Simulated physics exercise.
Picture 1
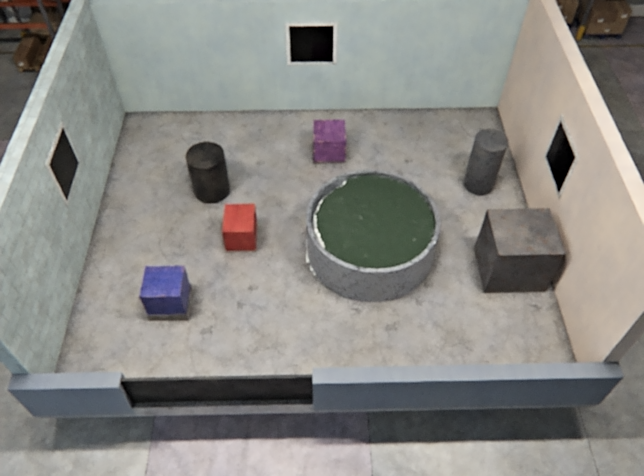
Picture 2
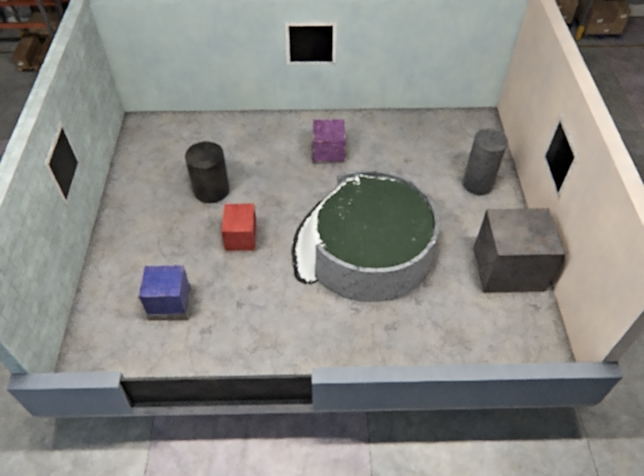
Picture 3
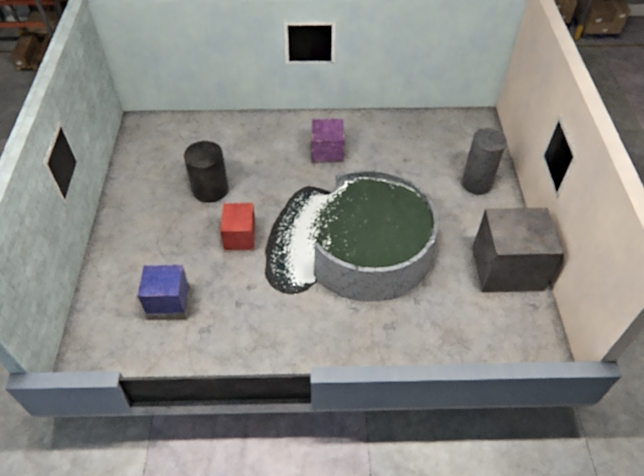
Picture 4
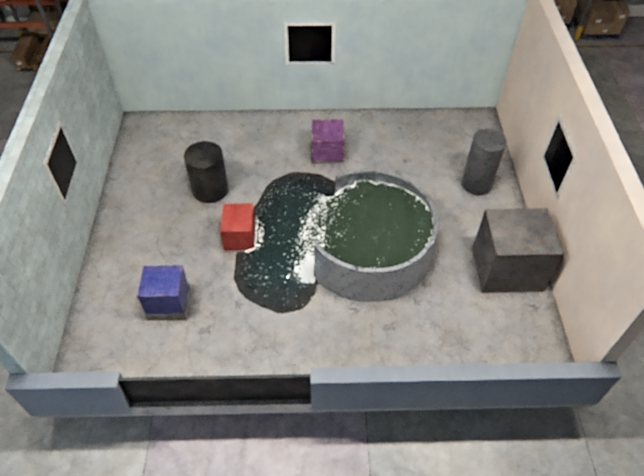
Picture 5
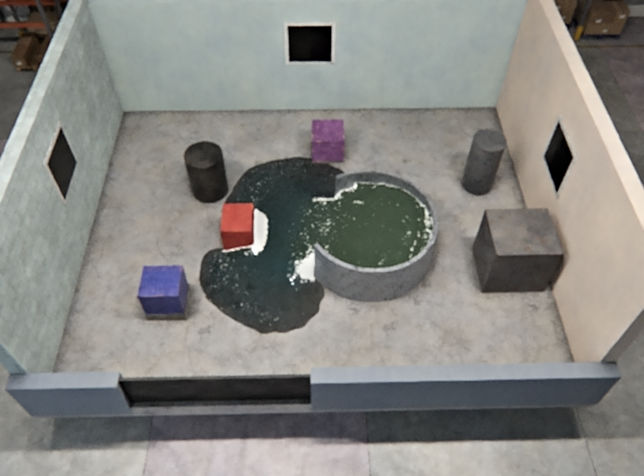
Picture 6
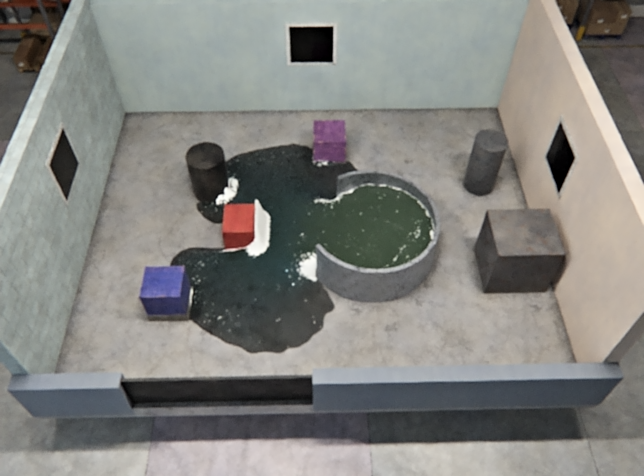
Dark green water pouring from the left side of a round grey pool, spreading across a walled floor around a red block.
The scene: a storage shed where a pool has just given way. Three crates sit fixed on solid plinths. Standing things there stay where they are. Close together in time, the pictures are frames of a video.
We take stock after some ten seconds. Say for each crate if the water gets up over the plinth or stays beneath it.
At the purple crate the water gets over; at the red crate the water gets over; at the blue crate the water gets over.
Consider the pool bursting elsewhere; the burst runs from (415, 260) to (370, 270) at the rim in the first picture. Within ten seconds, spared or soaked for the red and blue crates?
The red one is reached; the blue one is not reached.
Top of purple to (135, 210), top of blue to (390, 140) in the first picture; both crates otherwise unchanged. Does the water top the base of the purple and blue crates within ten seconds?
Result: Purple overtopped, blue not wetted.
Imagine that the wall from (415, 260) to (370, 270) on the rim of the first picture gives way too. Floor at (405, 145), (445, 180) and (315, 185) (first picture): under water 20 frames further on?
Read off point by point, the answer is not soaked, not soaked, not soaked.
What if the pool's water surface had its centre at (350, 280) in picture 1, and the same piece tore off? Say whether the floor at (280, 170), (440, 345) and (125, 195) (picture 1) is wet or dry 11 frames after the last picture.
The first spot is inundated, the second not reached, and the third inundated.
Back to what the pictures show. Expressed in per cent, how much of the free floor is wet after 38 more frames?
I reckon around 85 %.
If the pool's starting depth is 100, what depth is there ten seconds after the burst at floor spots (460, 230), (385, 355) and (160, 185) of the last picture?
I'd put them at close to 6 per cent, then 6 per cent, then 10 per cent.
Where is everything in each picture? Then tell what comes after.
The first frame shows the pool at (373, 221) is whole and still.
In the second frame, water pours out at (312, 228) and has run to (306, 281).
In the third frame, water pours out at (311, 229) and has run to (287, 289).
In the fourth frame, water pours out at (311, 232) and has run to (252, 296).
In the fifth frame, water pours out at (311, 232) and has run to (213, 297).
In the sixth frame, the front is at (241, 157), out from the gap at (313, 233).
A moment on, water covers 35 % of the floor; the purple crate water round its plinth, the red crate water round its plinth, the blue crate water round its plinth.
Next, water covers 45 % of the floor; the purple crate water round its plinth, the red crate water round its plinth, the blue crate water round its plinth.
Then, water covers 60 % of the floor; the purple crate water round its plinth, the red crate water round its plinth, the blue crate water round its plinth.
Later, water covers 85 % of the floor; the purple crate water round its plinth, the red crate water round its plinth, the blue crate water round its plinth.
In the end, water covers 100 % of the floor; the purple crate was topped, the red crate was topped, the blue crate was topped.
